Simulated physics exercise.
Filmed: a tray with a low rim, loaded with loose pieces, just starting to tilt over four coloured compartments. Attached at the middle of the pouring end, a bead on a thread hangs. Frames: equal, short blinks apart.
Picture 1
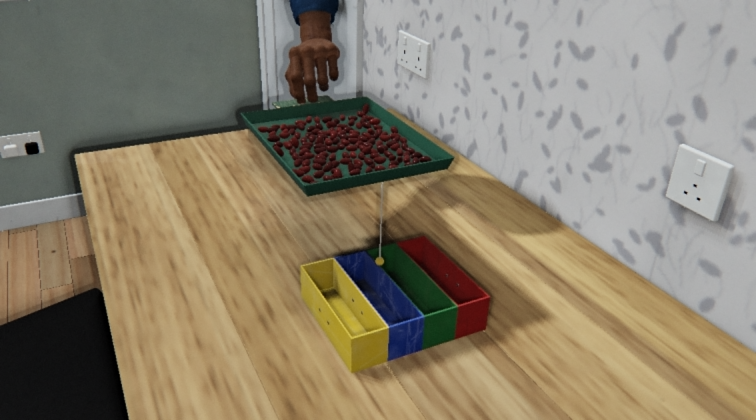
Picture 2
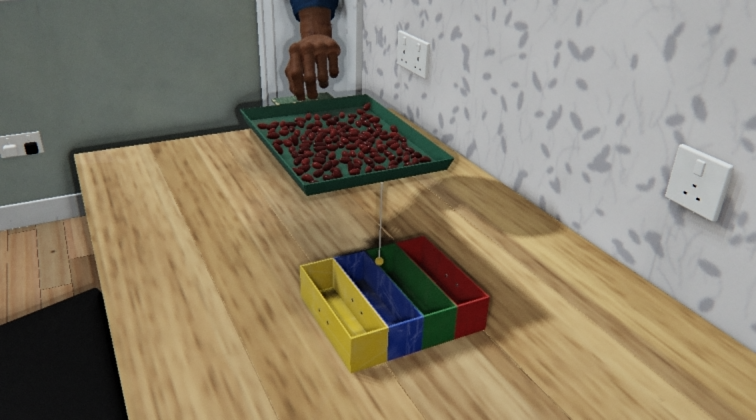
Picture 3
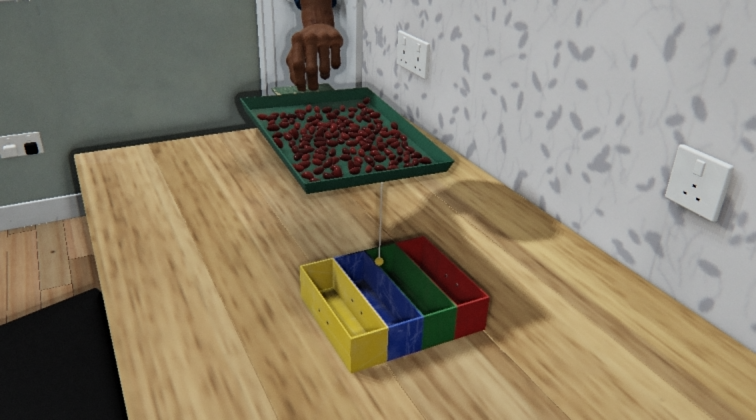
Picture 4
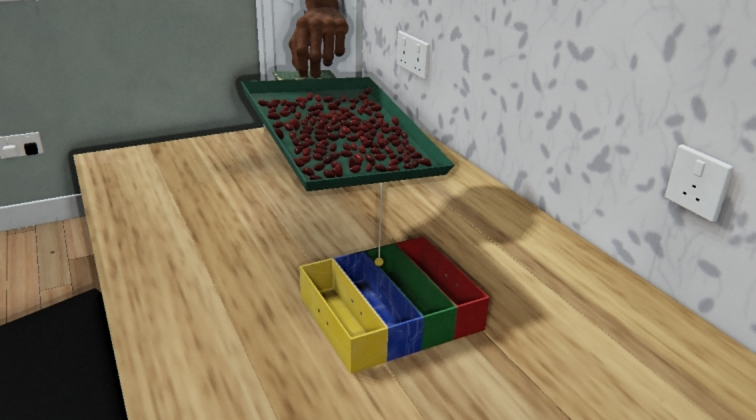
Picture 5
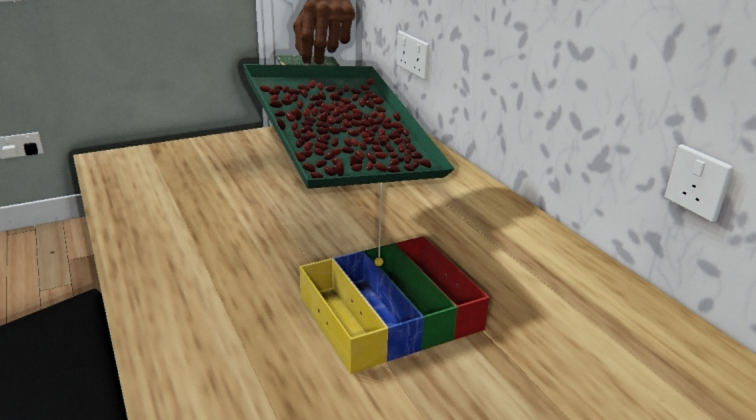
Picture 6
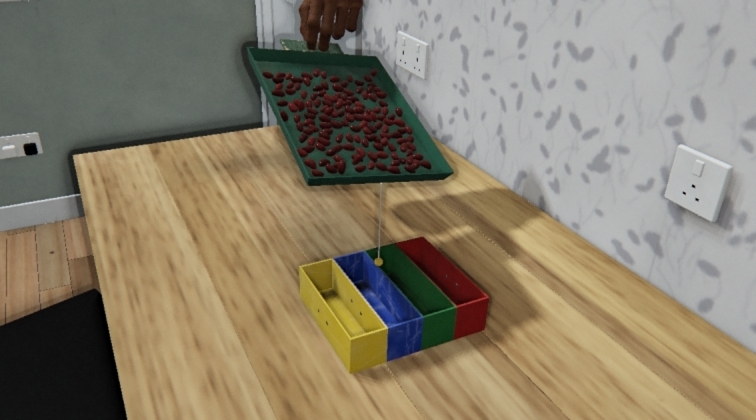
A hand at the far end of a green tray of red beans rose gradually, tilting the tray toward its right corner above yellow, blue, green and red compartments, and a few beans began shifting.
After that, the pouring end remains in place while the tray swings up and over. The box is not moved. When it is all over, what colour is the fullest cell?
It is the red one.
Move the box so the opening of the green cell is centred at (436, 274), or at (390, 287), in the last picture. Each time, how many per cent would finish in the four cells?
Some 100 percent, followed by some 40 percent.
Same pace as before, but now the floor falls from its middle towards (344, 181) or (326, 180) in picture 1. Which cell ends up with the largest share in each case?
The first try: That yellow cell. The second: That yellow cell.
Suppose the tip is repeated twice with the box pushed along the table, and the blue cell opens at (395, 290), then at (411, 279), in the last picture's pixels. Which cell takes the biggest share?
First: The red one. Second: The cell in green.
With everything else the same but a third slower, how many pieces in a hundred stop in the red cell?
Around 40 in every hundred.
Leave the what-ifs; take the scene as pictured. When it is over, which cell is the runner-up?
Second place goes to the green cell.
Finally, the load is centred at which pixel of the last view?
I'd put the middle somewhere around (447, 303).
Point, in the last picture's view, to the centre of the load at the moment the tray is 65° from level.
About (399, 138).
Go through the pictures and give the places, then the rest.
The first frame shows corners of the pouring end at (307, 183) and (448, 156), level; middle of the load at (345, 143), kidney beans; bead on its thread at (380, 261); yellow cell at (370, 347); blue cell at (406, 335); green cell at (440, 325); red cell at (472, 315).
The second frame shows corners of the pouring end at (307, 182) and (448, 157), level; middle of the load at (344, 141).
The third frame shows corners of the pouring end at (308, 180) and (449, 159), tipped barely, lowest at the right corner; middle of the load at (345, 137).
The fourth frame shows corners of the pouring end at (309, 178) and (449, 163), tipped a little, lowest at the right corner; middle of the load at (346, 131).
The fifth frame shows corners of the pouring end at (310, 176) and (449, 166), tipped clearly, lowest at the right corner; middle of the load at (347, 124).
The sixth frame shows corners of the pouring end at (312, 174) and (449, 170), tipped clearly, lowest at the right corner; middle of the load at (349, 118), a stray few on the move; yellow cell at (369, 347); blue cell at (404, 336); green cell at (439, 325); red cell at (471, 315).
Soon, tray tipped steeply; all on the tray.
A while on, tray tipped past a quarter turn; a small part on the tray; about a third in the red cell; a small part in the green cell; a small part in the blue cell; about half falling or outside the box.
Towards the end, tray tipped past a quarter turn; about half in the red cell; about a quarter in the green cell; a small part in the blue cell; about a quarter falling or outside the box.
Finally, tray tipped past a quarter turn; about half in the red cell; about a quarter in the green cell; a small part in the blue cell; none in the yellow cell; about a quarter outside the box.
